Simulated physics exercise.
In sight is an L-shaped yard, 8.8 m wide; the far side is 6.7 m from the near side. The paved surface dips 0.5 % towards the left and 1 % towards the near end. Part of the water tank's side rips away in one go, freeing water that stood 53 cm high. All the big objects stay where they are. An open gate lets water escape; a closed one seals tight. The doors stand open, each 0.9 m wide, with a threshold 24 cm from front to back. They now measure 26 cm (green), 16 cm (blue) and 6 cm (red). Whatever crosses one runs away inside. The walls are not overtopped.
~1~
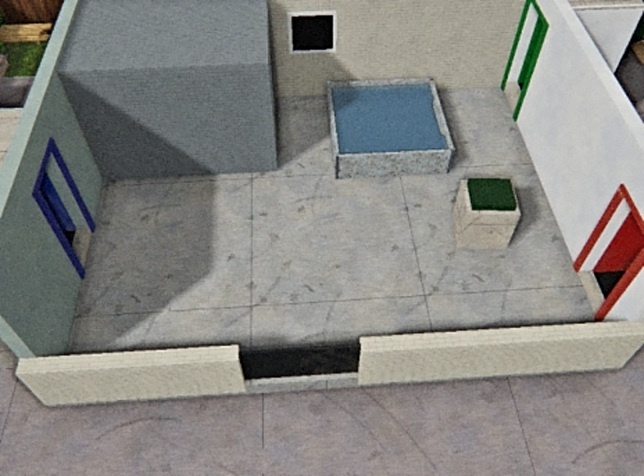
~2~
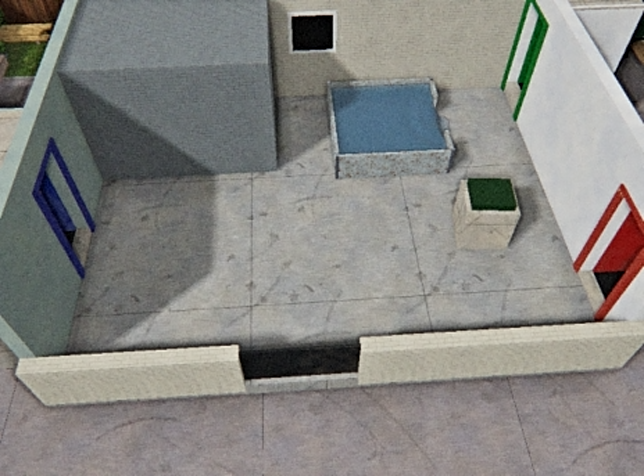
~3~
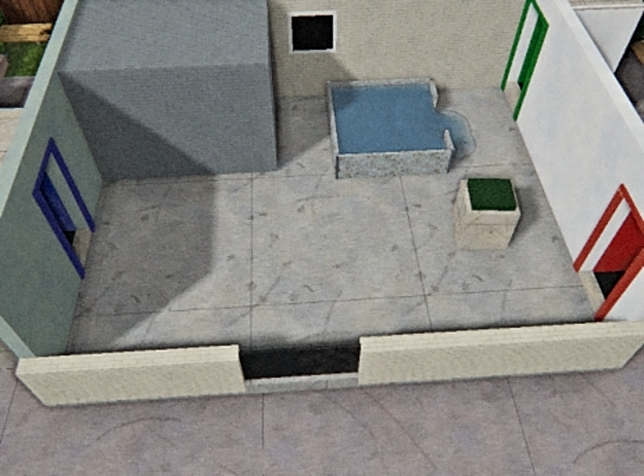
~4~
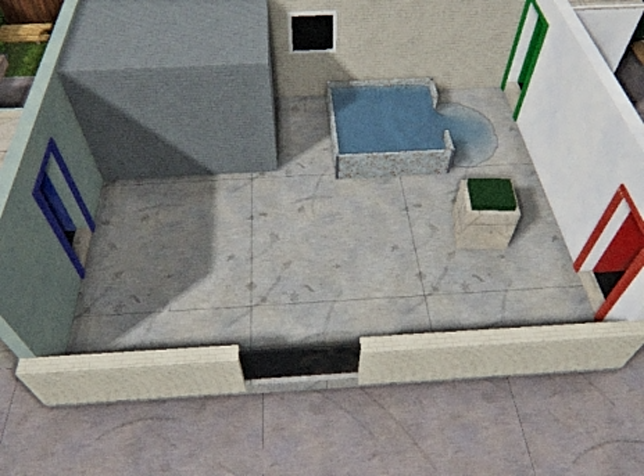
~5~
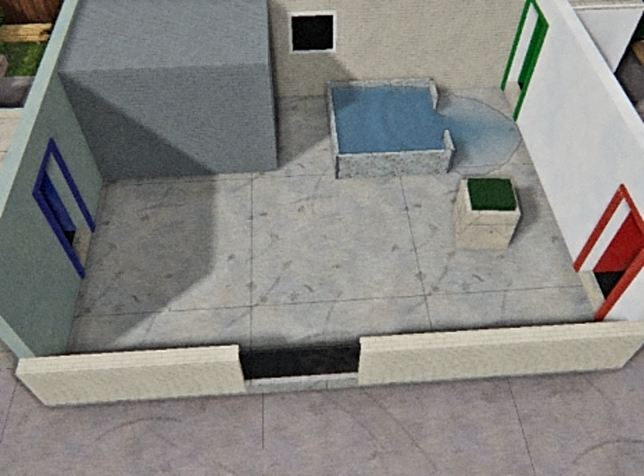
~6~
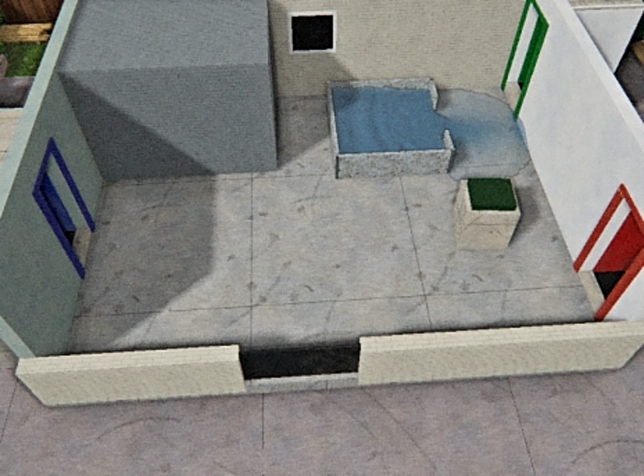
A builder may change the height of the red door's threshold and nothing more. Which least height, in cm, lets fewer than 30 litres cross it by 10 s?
Close to 9.5 cm is just enough.
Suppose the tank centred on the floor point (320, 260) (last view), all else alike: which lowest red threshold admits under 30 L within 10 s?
Then roughly 17 cm.
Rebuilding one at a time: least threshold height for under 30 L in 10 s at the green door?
About 23 cm at green.
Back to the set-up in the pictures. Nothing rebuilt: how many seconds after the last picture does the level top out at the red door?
Near 6.5 s.
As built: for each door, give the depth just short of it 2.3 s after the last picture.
Depths in cm: Green 27, blue 0, red 4.
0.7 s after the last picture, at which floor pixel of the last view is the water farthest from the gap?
Near (543, 205).
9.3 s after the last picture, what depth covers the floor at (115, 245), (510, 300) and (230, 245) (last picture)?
About 1, 4 and 1 cm.
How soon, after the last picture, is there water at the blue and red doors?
Arrival: Blue not within the 10 s, red 1.5 s.
Then, 0.7 s after the last picture water covers 10 % of the floor, deepest (36 cm) near (496, 87); it has not reached the red door.
Then, 2.3 s after the last picture water covers 25 % of the floor, deepest (29 cm) near (498, 92); 4 cm at the red door, 0 litres in over its 6 cm threshold.
Then, 9.3 s after the last picture water covers 80 % of the floor, deepest (14 cm) near (72, 382); 10 cm at the red door, 61 litres in over its 6 cm threshold.
At the red door as built, the water peaked near 11 cm, 6.7 s after the last picture.
With a threshold of 8.5 cm, 41 litres would have come in within the 10 s; with 11.5 cm, 17 litres. So under 30 litres takes about 9.5 cm.
